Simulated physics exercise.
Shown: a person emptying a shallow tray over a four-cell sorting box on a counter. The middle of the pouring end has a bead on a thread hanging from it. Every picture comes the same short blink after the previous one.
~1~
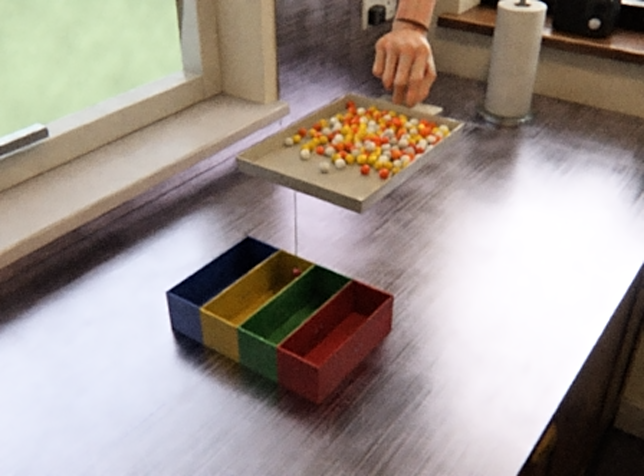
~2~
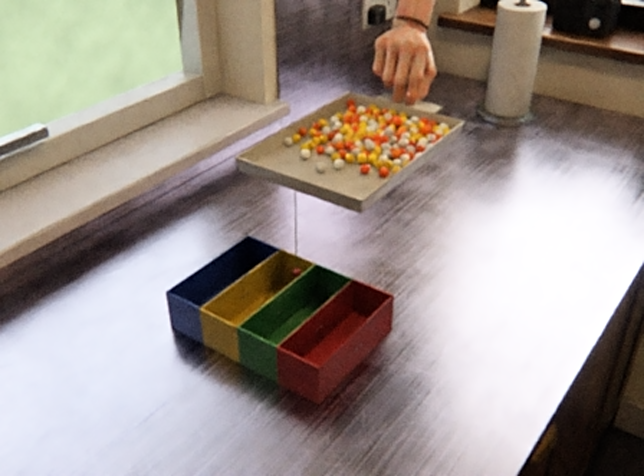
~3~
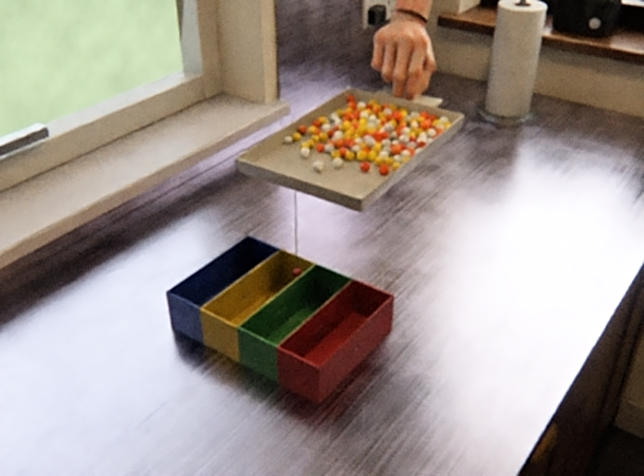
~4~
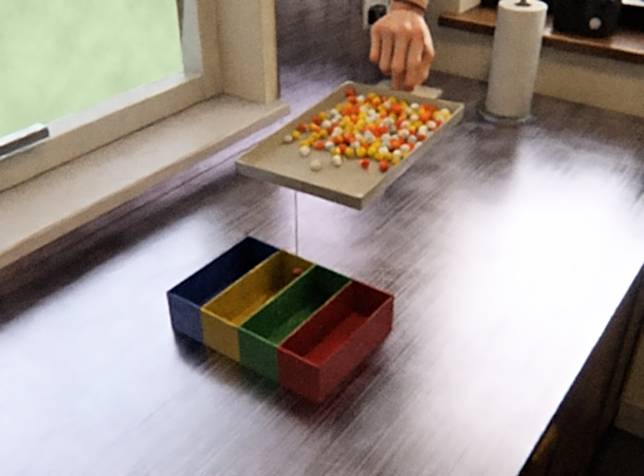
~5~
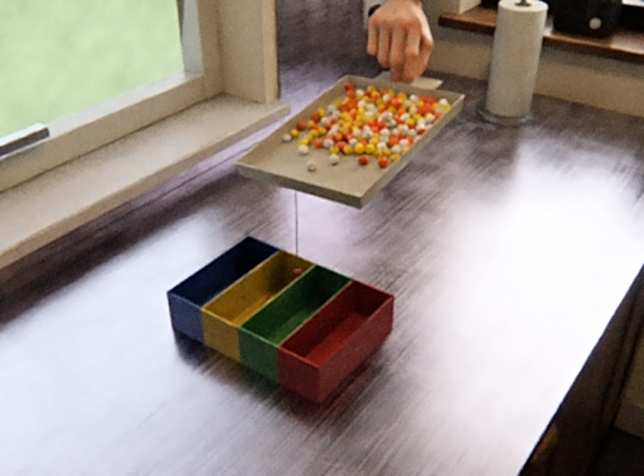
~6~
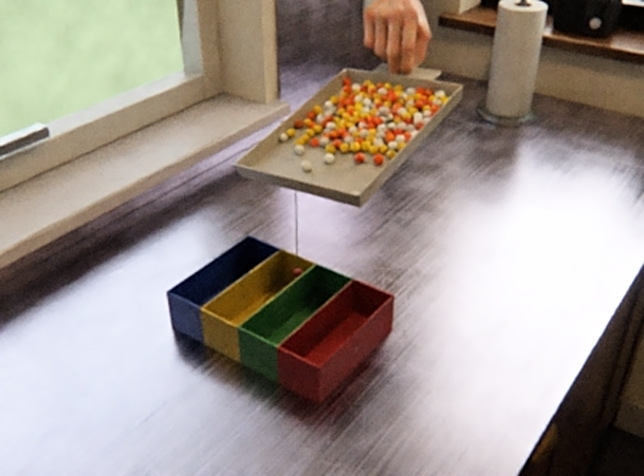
A shallow tray of colorful round beads, held by a hand above a box with blue, yellow, green and red cells, tilted slightly toward its left corner as some of the beads shifted.
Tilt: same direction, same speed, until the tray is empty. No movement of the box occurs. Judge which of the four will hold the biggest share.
I would say the blue cell.
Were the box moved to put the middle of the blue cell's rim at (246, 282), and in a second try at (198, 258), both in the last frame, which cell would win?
The first placing favours the blue one, while the second favours the yellow one.
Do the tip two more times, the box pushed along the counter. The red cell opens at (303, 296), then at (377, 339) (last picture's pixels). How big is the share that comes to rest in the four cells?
You'd see around 90 per cent and then around 40 per cent.
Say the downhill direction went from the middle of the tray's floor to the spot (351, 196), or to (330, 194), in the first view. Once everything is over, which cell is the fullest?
The red one, then the cell in red.
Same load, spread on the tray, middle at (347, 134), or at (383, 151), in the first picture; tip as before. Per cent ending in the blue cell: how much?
First about 70, then 60 per cent.
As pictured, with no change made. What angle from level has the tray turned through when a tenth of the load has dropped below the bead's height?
I'd say close to 90 degrees.
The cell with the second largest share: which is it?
The cell in second spot is yellow.
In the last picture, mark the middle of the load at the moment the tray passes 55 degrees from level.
Somewhere about pixel (285, 143).
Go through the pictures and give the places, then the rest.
In the first frame, corners of the pouring end near (239, 156) and (361, 199), level; middle of the load near (377, 140), round plastic beads; bead on its thread near (297, 273); blue cell near (185, 314); yellow cell near (220, 332); green cell near (258, 351); red cell near (298, 372).
In the second frame, corners of the pouring end near (239, 157) and (361, 198), level; middle of the load near (377, 139).
In the third frame, corners of the pouring end near (238, 158) and (360, 197), tipped barely, lowest at the left corner; middle of the load near (377, 135).
In the fourth frame, corners of the pouring end near (238, 160) and (360, 196), tipped a little, lowest at the left corner; middle of the load near (377, 130).
In the fifth frame, corners of the pouring end near (238, 161) and (359, 195), tipped a little, lowest at the left corner; middle of the load near (375, 125).
In the sixth frame, corners of the pouring end near (237, 163) and (358, 193), tipped a little, lowest at the left corner; middle of the load near (372, 121), near a third on the move; blue cell near (185, 314); yellow cell near (221, 332); green cell near (258, 351); red cell near (299, 372).
Shortly afterwards, tray tipped steeply; all but a few on the tray; only a few in the blue cell.
Next, tray tipped right over; near half on the tray; a little in the blue cell; a little in the yellow cell; only a few in the green cell; near a third falling or outside the box.
Some moments later, tray tipped past a quarter turn; near two thirds in the blue cell; near a quarter in the yellow cell; only a few in the green cell; a little falling or outside the box.
In the end, tray tipped past a quarter turn; near two thirds in the blue cell; near a quarter in the yellow cell; only a few in the green cell; none at all in the red cell; a little outside the box.
